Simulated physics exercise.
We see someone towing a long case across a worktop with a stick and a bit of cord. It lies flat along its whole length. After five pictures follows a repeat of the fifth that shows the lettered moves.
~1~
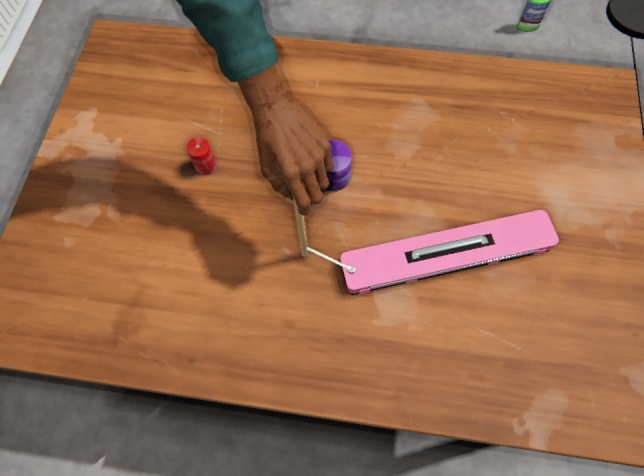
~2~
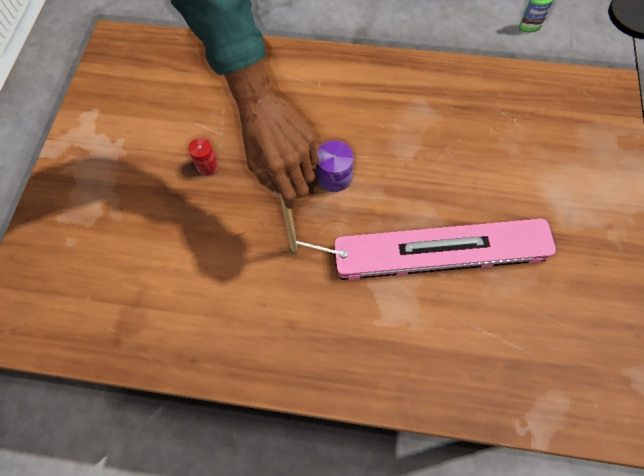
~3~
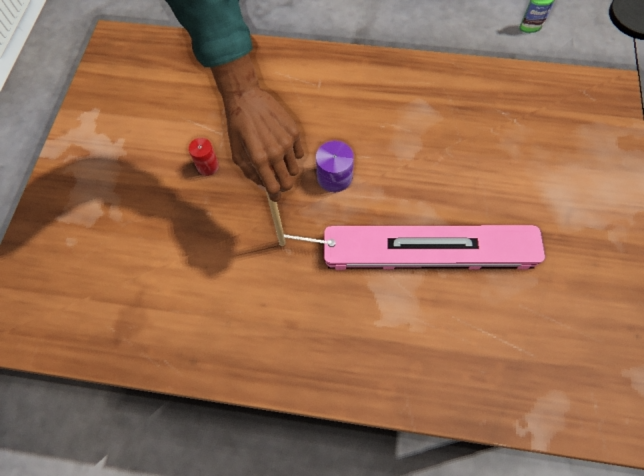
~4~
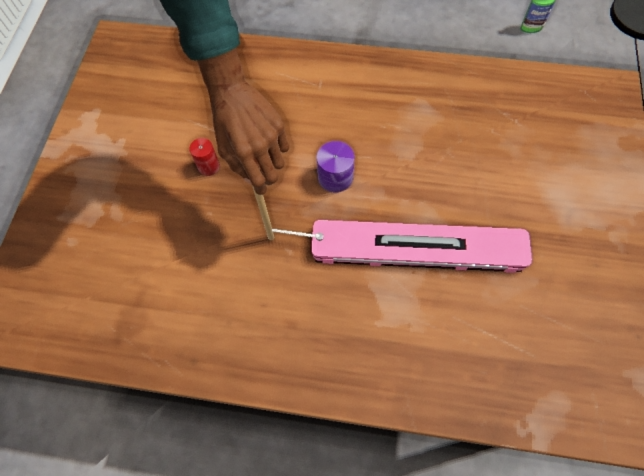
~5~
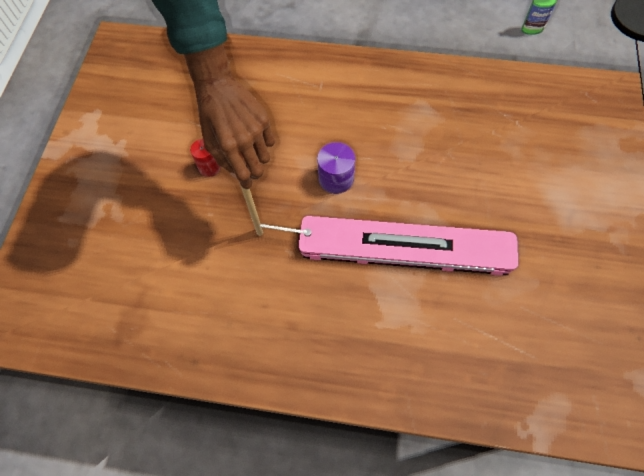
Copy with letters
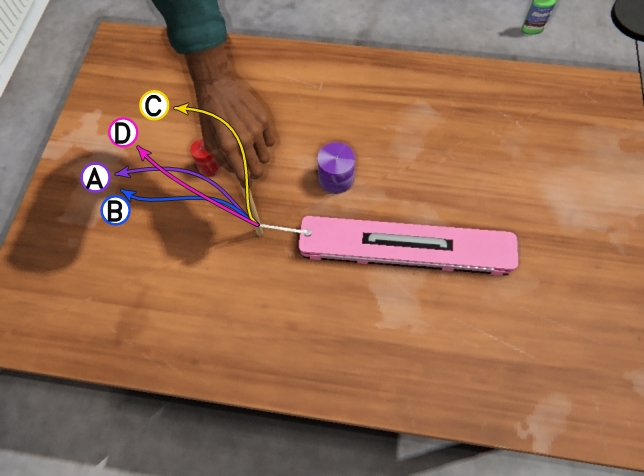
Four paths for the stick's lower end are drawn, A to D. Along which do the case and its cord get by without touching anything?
Everything stays clear on B.
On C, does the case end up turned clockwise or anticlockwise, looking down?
Clockwise.
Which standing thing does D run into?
It is the red candle.
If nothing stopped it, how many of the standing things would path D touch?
It touches one.
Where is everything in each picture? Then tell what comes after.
Purple tin (333, 166); pink case (450, 248); red candle (202, 157), in the first frame.
Pink case (444, 246); purple tin (334, 167), in the second frame.
Pink case (433, 244); purple tin (335, 167), in the third frame.
Pink case (421, 242); purple tin (336, 167), in the fourth frame.
Pink case (408, 242); purple tin (336, 168); red candle (206, 158), in the fifth frame.
On the marked copy, A from (257, 225) via (198, 175) to (116, 174); B from (257, 225) via (193, 197) to (122, 190); C from (257, 225) via (241, 145) to (175, 108); D from (257, 225) via (187, 187) to (138, 147).
With B. Early on, foot of the stick (214, 200), middle of the case (357, 231).
Further on, foot of the stick (158, 201), middle of the case (300, 221).
At the end, foot of the stick (120, 188), middle of the case (257, 214); nothing has been touched.
As for the rest, A meets the red candle; C meets the purple tin; D meets the red candle.
